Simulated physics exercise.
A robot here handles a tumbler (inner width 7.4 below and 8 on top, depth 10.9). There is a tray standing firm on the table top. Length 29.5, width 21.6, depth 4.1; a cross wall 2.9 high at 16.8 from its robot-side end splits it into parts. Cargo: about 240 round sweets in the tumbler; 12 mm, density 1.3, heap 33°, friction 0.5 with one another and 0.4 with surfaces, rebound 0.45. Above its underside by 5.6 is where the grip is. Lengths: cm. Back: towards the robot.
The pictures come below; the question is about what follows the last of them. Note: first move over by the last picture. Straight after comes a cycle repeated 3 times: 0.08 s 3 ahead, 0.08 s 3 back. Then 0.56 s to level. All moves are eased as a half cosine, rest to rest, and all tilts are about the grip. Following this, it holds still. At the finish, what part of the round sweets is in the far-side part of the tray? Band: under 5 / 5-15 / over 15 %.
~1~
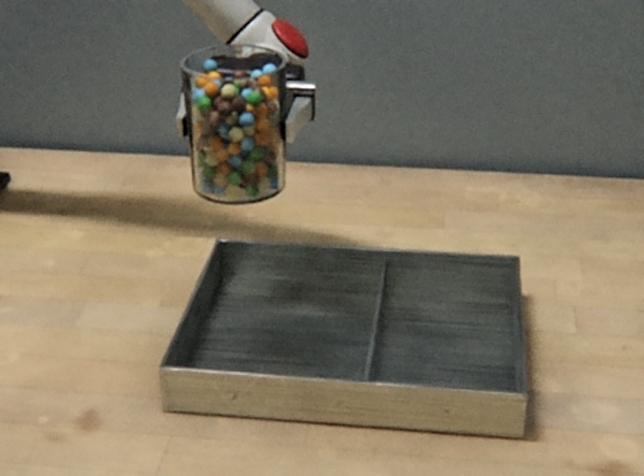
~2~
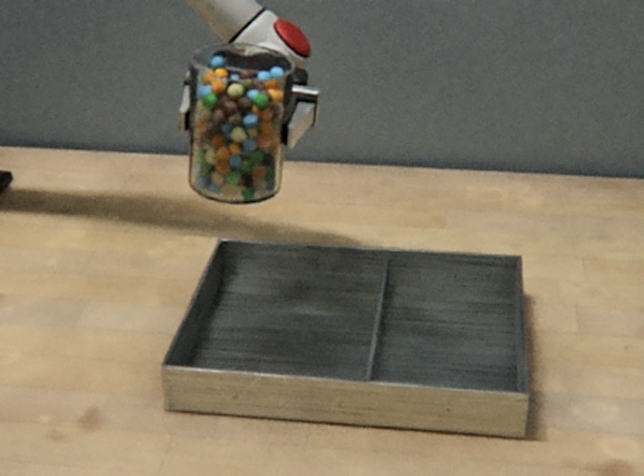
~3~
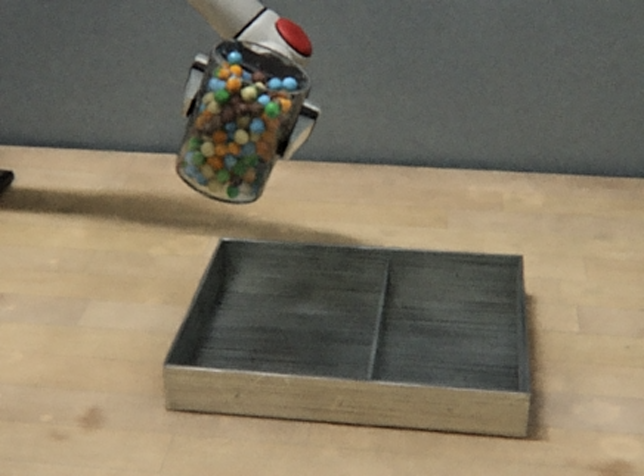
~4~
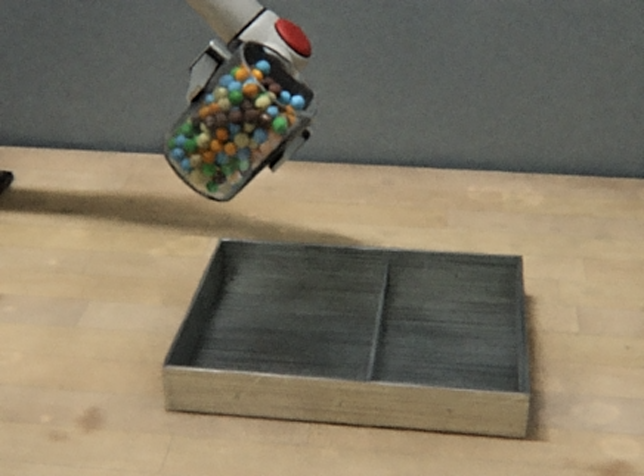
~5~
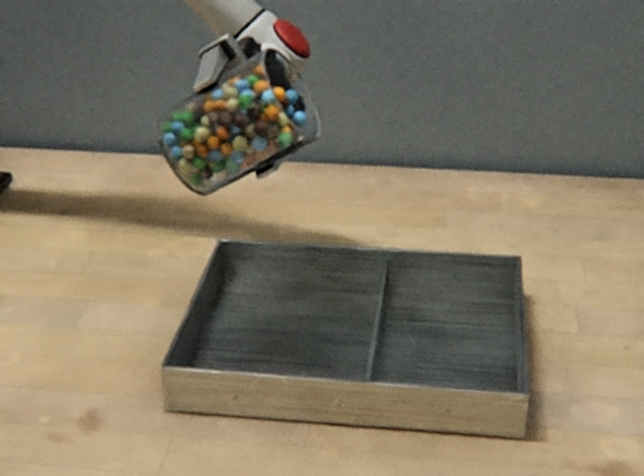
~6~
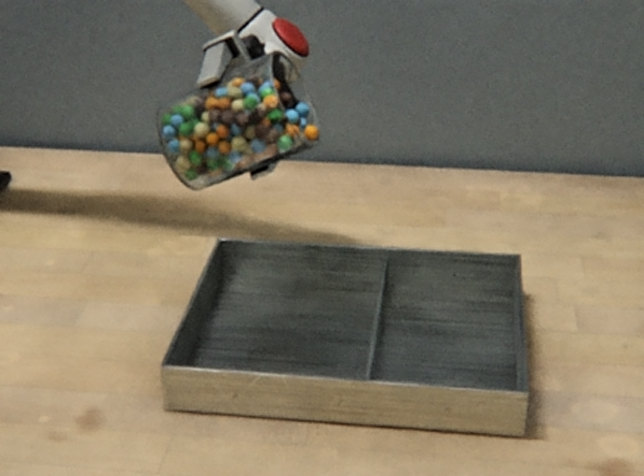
Over 15 %.
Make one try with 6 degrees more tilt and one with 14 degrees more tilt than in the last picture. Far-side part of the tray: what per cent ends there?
Roughly 30 per cent on the first try and 45 per cent on the second.
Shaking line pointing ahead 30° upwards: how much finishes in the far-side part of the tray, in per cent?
It comes to near 35 percent.
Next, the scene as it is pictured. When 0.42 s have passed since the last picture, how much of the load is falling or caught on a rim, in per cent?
9 per cent.
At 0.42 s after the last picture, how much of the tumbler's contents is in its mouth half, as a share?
Close to 45 in a hundred.
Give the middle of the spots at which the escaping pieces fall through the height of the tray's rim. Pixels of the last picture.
Around (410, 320).
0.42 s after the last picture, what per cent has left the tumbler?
I'd say some 25 percent.
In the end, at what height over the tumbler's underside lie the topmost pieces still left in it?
I'd put it at close to 9.0 centimetres.
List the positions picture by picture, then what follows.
The tumbler middle at (237, 126), level; upper third of the load around (234, 100), from x 195 to 275, top at y 65; 240 in the tumbler, in the first picture.
The tumbler middle at (239, 126), tilted 6° forward; upper third of the load around (236, 101), from x 200 to 280, top at y 65, in the second picture.
The tumbler middle at (240, 125), tilted 22° forward; upper third of the load around (241, 101), from x 190 to 290, top at y 60, in the third picture.
The tumbler middle at (238, 125), tilted 42° forward; upper third of the load around (243, 103), from x 175 to 300, top at y 70, in the fourth picture.
The tumbler middle at (237, 126), tilted 58° forward; upper third of the load around (241, 106), from x 170 to 300, top at y 70, in the fifth picture.
The tumbler middle at (236, 124), tilted 64° forward; upper third of the load around (236, 106), from x 170 to 310, top at y 80; 240 in the tumbler, in the sixth picture.
Then, 0.42 s on, tilted 64° forward, highest piece 24 above the table; 182 in the tumbler, 31 in the far-side part, 5 in the robot-side part, 22 in flight or on a rim.
Then, 0.83 s on, tilted 19° forward, highest piece 26 above the table; 165 in the tumbler, 52 in the far-side part, 22 in the robot-side part, 1 on the table or floor.
Then, 1.24 s on, level, highest piece 25 above the table; 165 in the tumbler, 52 in the far-side part, 22 in the robot-side part, 1 on the table or floor.
Then, 2.29 s on, level, highest piece 25 above the table; 165 in the tumbler, 52 in the far-side part, 22 in the robot-side part, 1 on the table or floor.
In the end, 165 in the tumbler, 52 in the far-side part, 22 in the robot-side part, 1 on the table or floor. That is 22 % in the far-side part of the tray.
